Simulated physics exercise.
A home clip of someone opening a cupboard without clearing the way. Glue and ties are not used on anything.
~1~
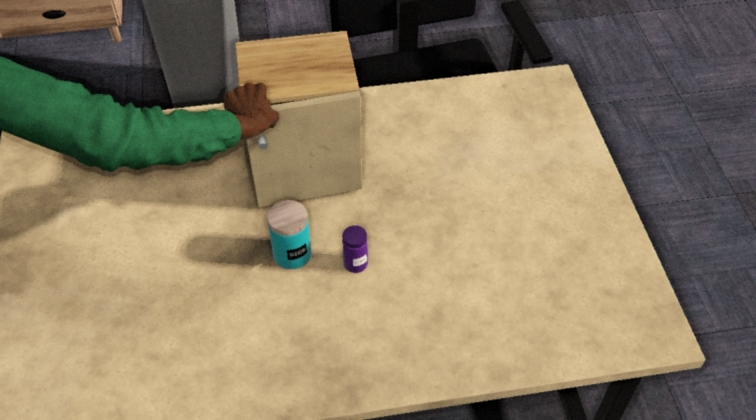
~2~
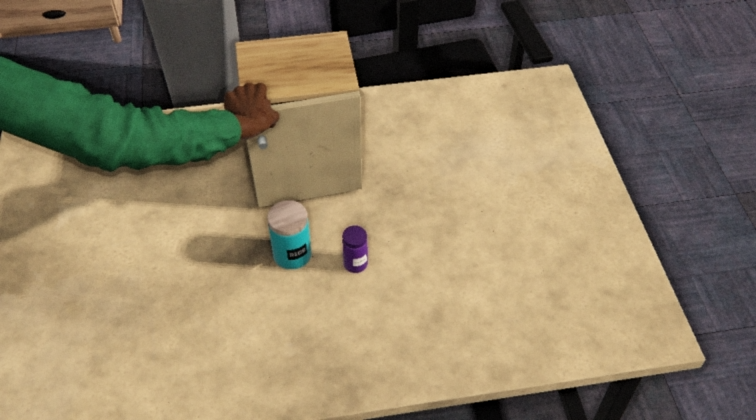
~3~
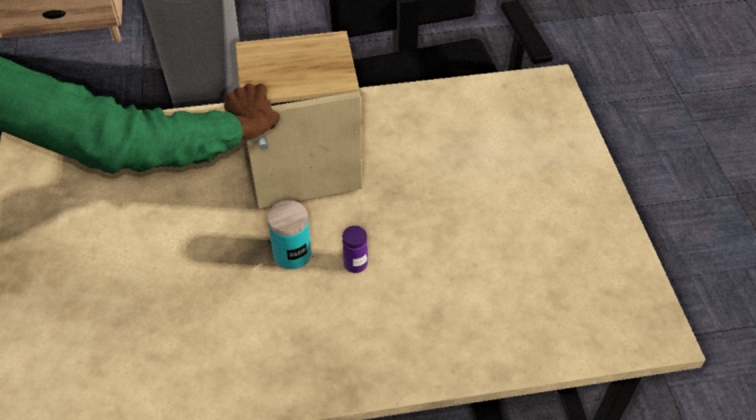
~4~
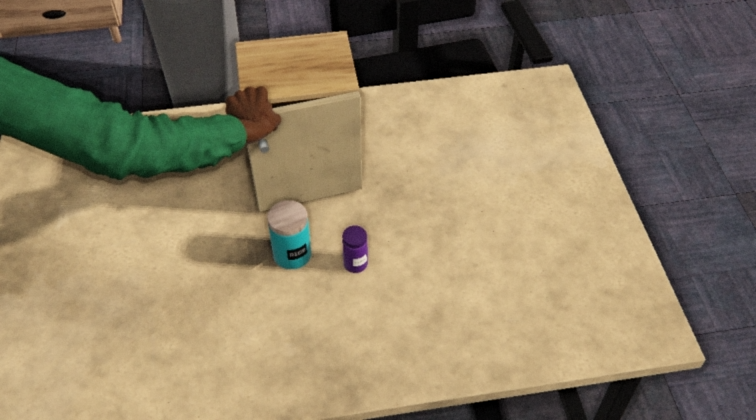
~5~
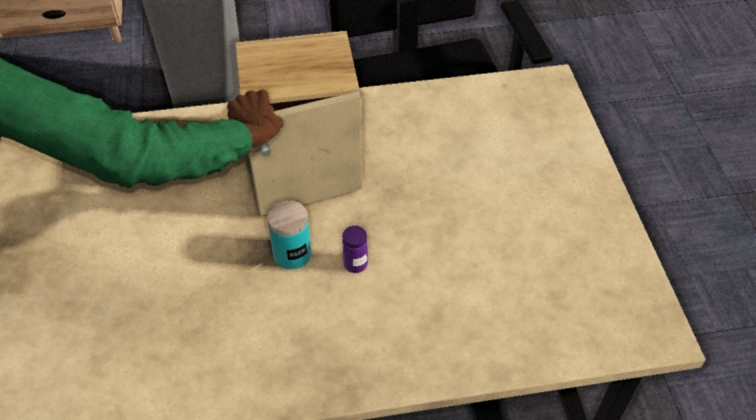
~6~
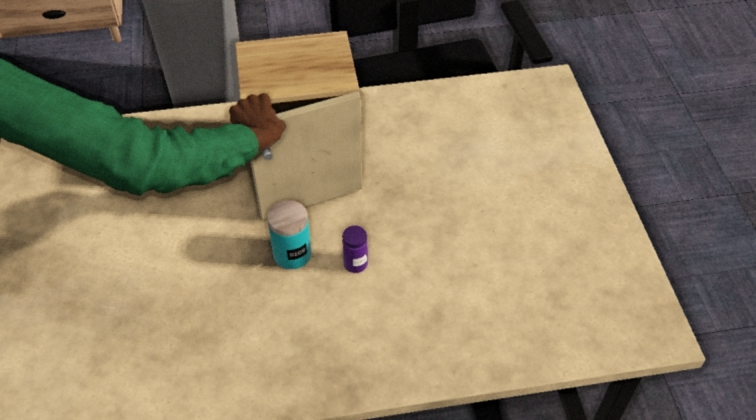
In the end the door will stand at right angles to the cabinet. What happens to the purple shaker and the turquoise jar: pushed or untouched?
Result: Purple shaker: In the way. Turquoise jar: In the way.
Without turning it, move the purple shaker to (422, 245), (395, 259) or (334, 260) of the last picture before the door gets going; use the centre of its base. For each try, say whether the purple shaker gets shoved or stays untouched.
On the first try it sits undisturbed, on the second it sits undisturbed, on the third it takes a hit.
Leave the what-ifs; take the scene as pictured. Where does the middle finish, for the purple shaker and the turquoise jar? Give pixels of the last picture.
In the last picture they settle around (390, 250) and (352, 277) respectively.
Then, 1.56 s later than the last frame, door 59° open; purple shaker at rest near (356, 249); turquoise jar shifted about its own width near (334, 264).
When it is over, the purple shaker gets shoved, near (390, 250); the turquoise jar gets shoved, near (352, 277).
